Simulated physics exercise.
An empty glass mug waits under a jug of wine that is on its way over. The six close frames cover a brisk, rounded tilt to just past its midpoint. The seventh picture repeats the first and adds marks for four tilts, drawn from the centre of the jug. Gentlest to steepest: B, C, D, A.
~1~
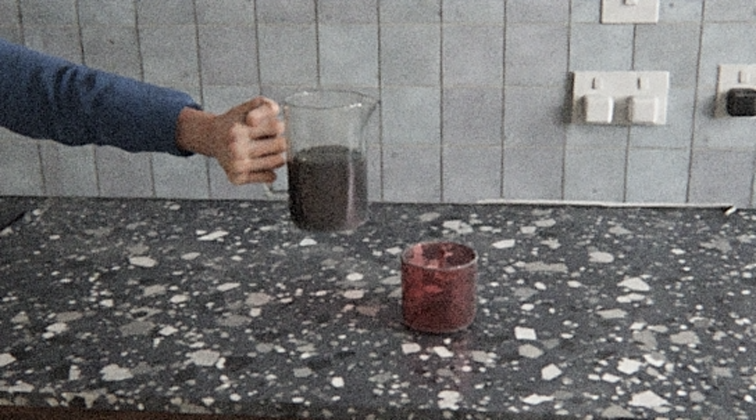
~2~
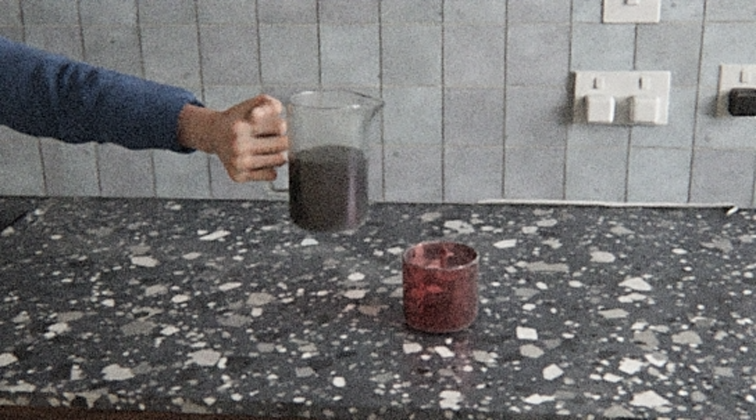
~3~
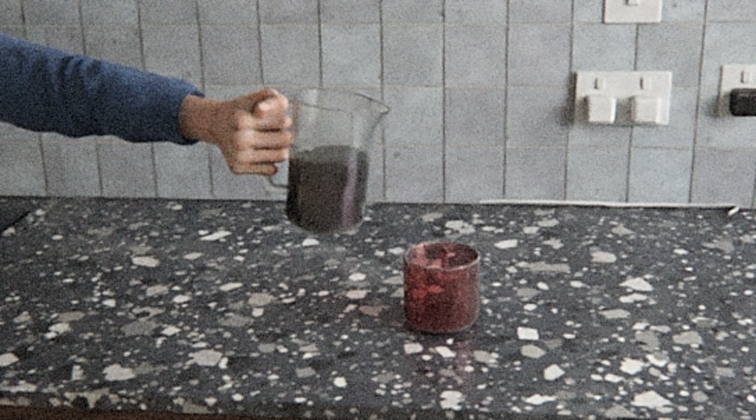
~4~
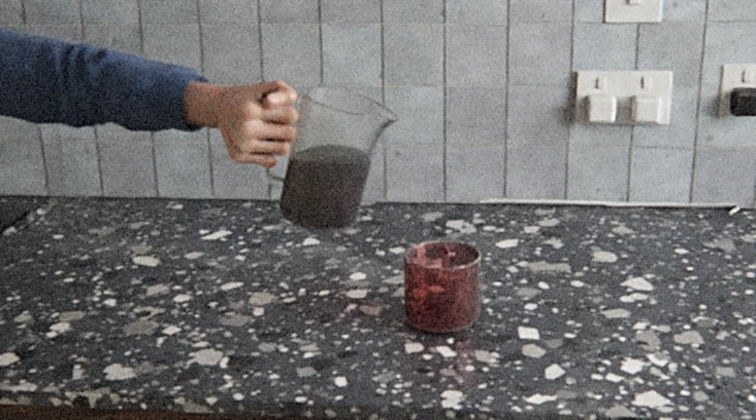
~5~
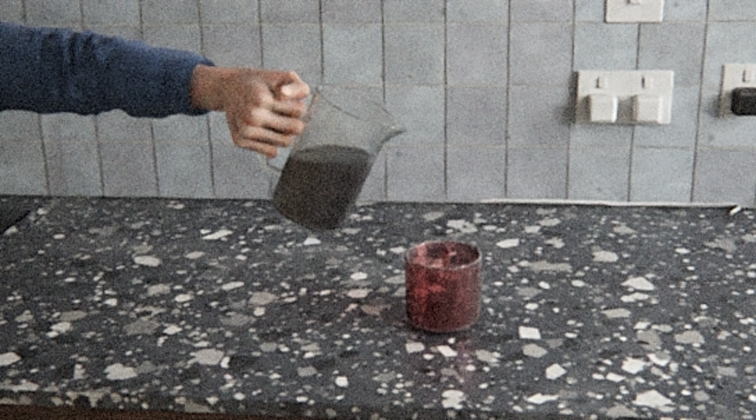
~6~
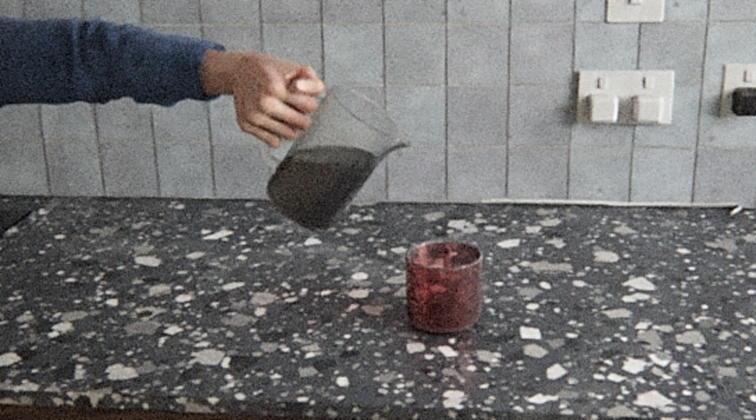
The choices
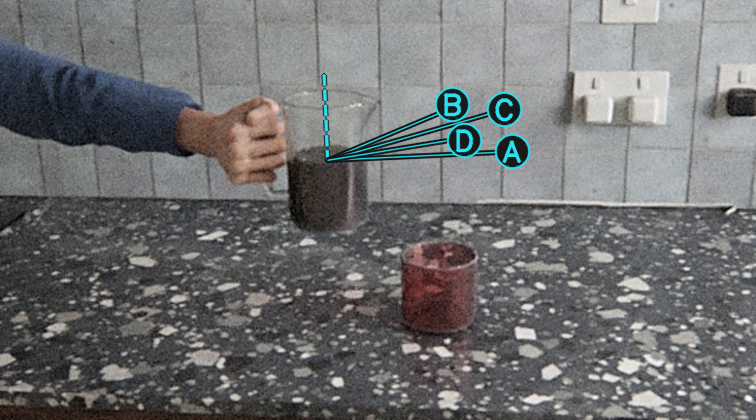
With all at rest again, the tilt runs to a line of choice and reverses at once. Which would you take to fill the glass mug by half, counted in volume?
D beats the others.
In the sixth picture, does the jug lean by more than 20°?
Yes.
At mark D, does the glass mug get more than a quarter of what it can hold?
Yes, it does.
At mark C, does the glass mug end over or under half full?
Under.
On the marked copy, A at (495, 152); B at (438, 113); C at (488, 114); D at (446, 140).
If A is chosen, the glass mug ends with about 64 % of what it can hold; 5 % of the wine is spilt.
If B is chosen, the glass mug ends with about 20 % of what it can hold.
If C is chosen, the glass mug ends with about 35 % of what it can hold.
If D is chosen, the glass mug ends with about 51 % of what it can hold.
